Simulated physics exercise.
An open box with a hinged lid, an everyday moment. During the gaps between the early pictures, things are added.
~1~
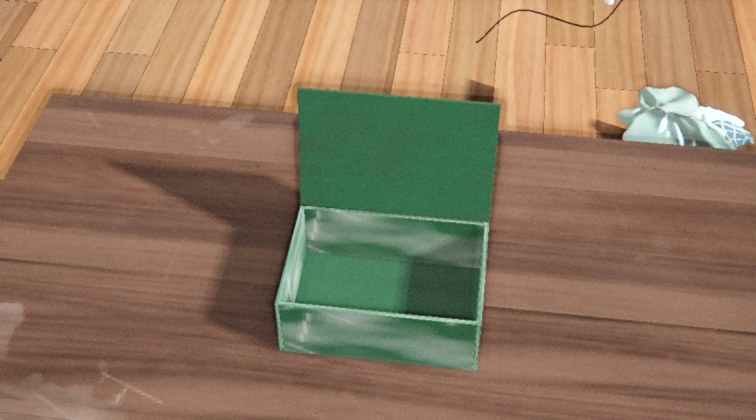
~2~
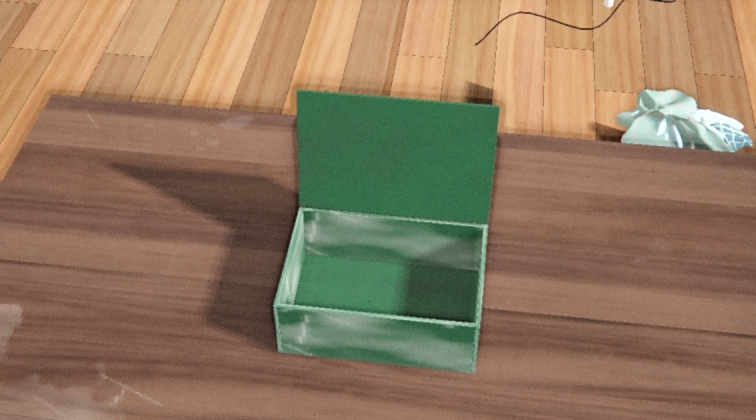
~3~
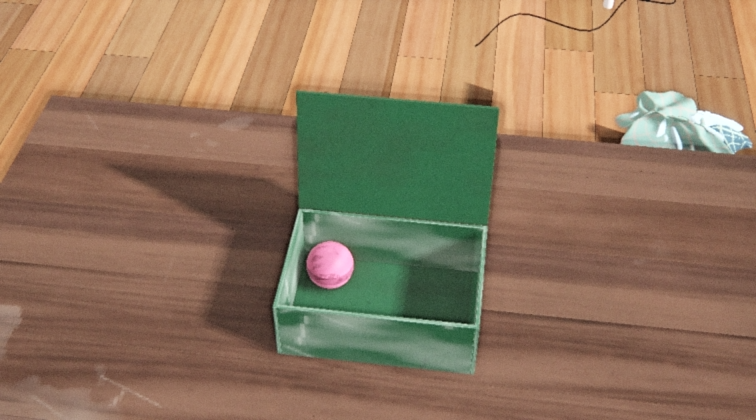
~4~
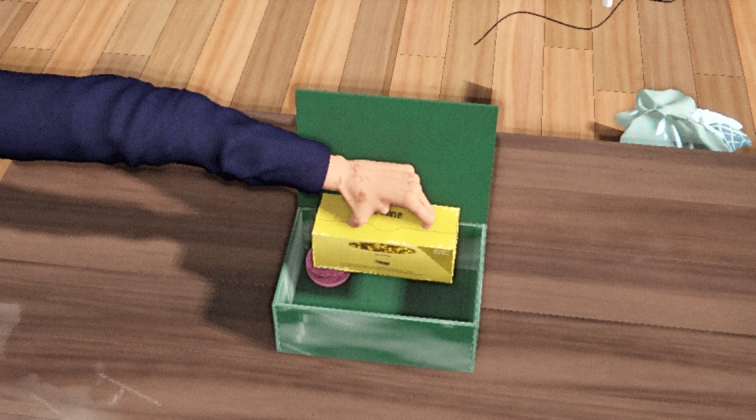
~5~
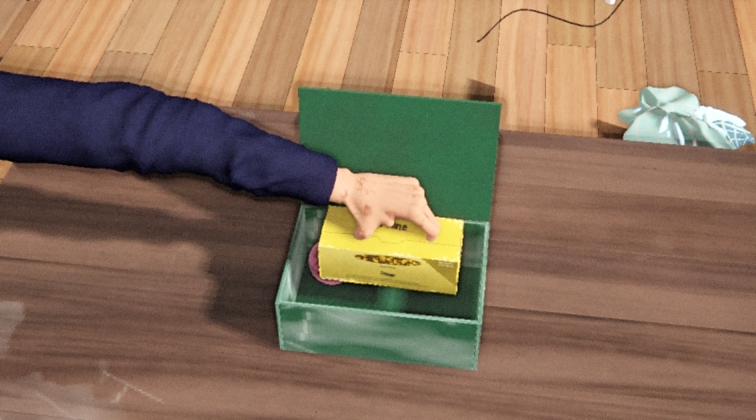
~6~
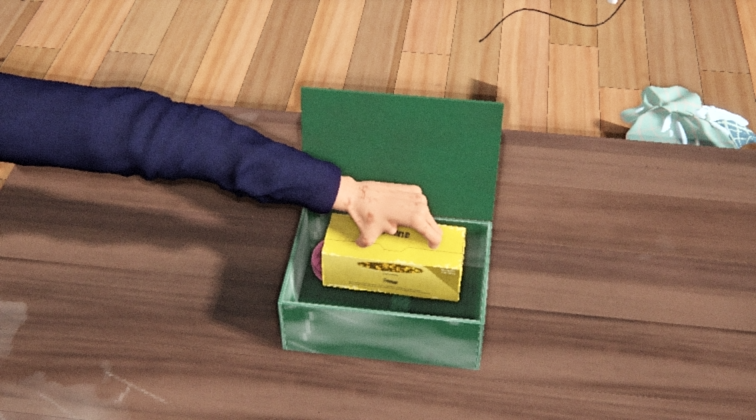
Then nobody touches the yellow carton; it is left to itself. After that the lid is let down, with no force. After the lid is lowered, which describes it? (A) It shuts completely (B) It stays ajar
Option A: It shuts completely.
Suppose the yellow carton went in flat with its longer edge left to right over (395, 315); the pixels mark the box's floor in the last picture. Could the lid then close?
The lid settles shut this time.
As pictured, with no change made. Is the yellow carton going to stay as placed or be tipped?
As it turns out, the yellow carton changes its angle.
Then, 1.00 s past the last view, lid starting down; yellow carton on its side near (367, 309); pink ball displaced a little.
Then, 1.80 s past the last view, lid 45° above the rim; yellow carton on its side near (367, 309); pink ball displaced a little.
Finally, lid shut; down or leaning hard in the box, yellow carton; pink ball still in place. Final places as the last picture's camera would see them, yellow carton near (367, 309).
